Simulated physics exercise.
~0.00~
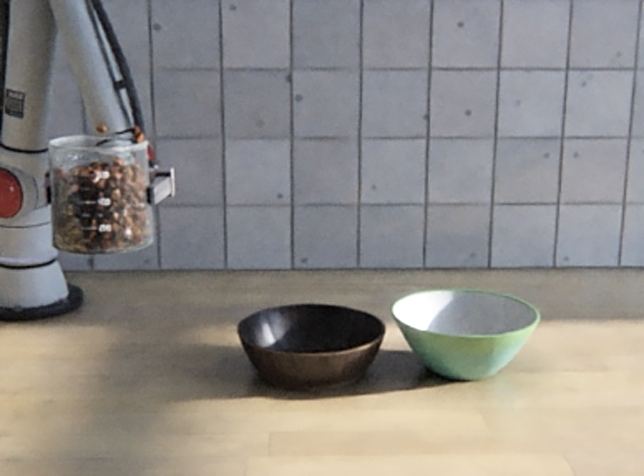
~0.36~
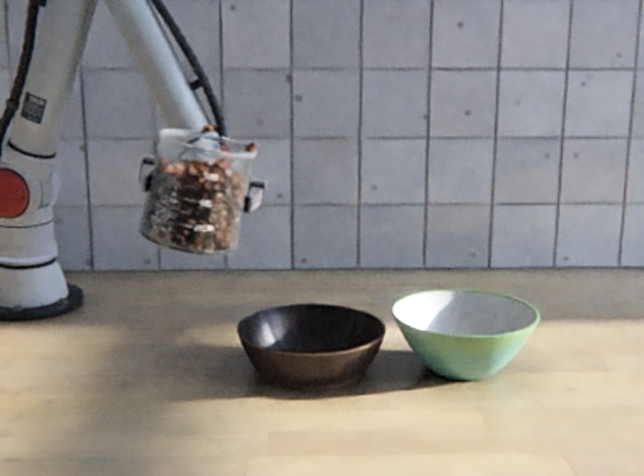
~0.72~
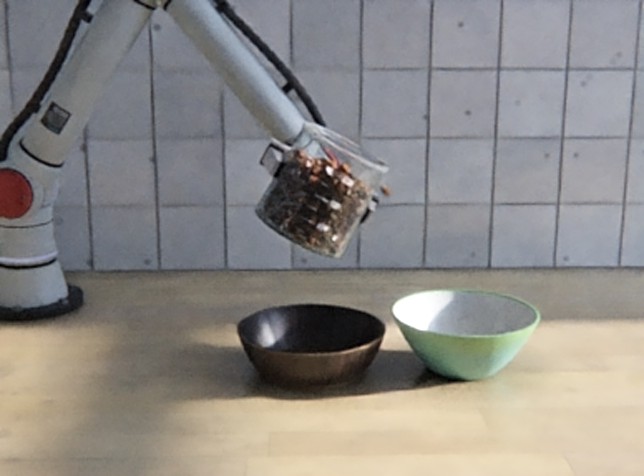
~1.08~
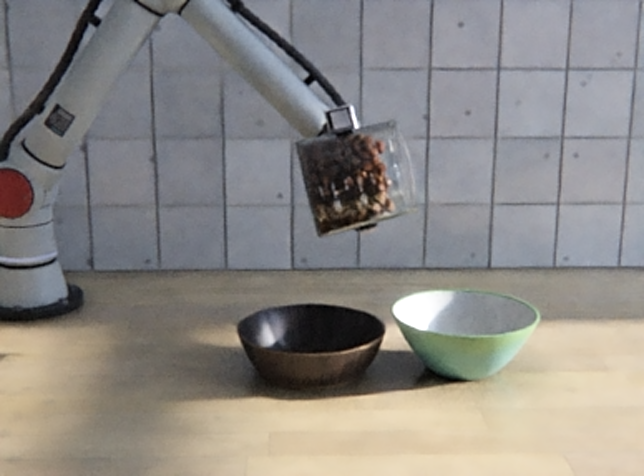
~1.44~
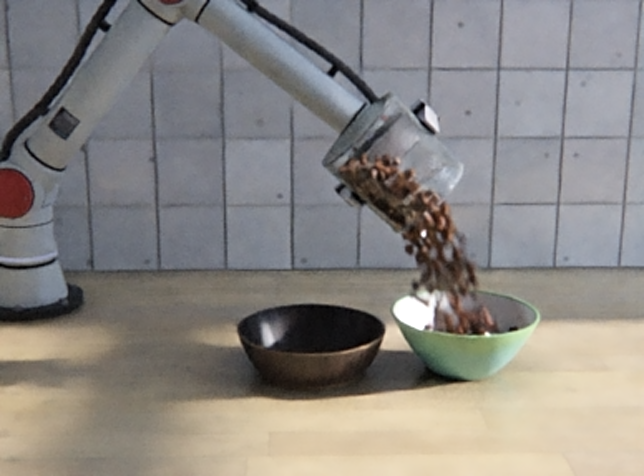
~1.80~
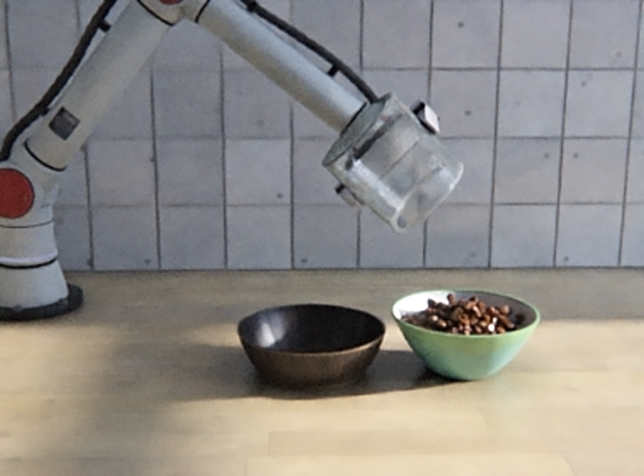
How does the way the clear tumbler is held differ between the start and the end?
At the start the robot arm holds the tumbler upright, and at the end it is tipped upside down.
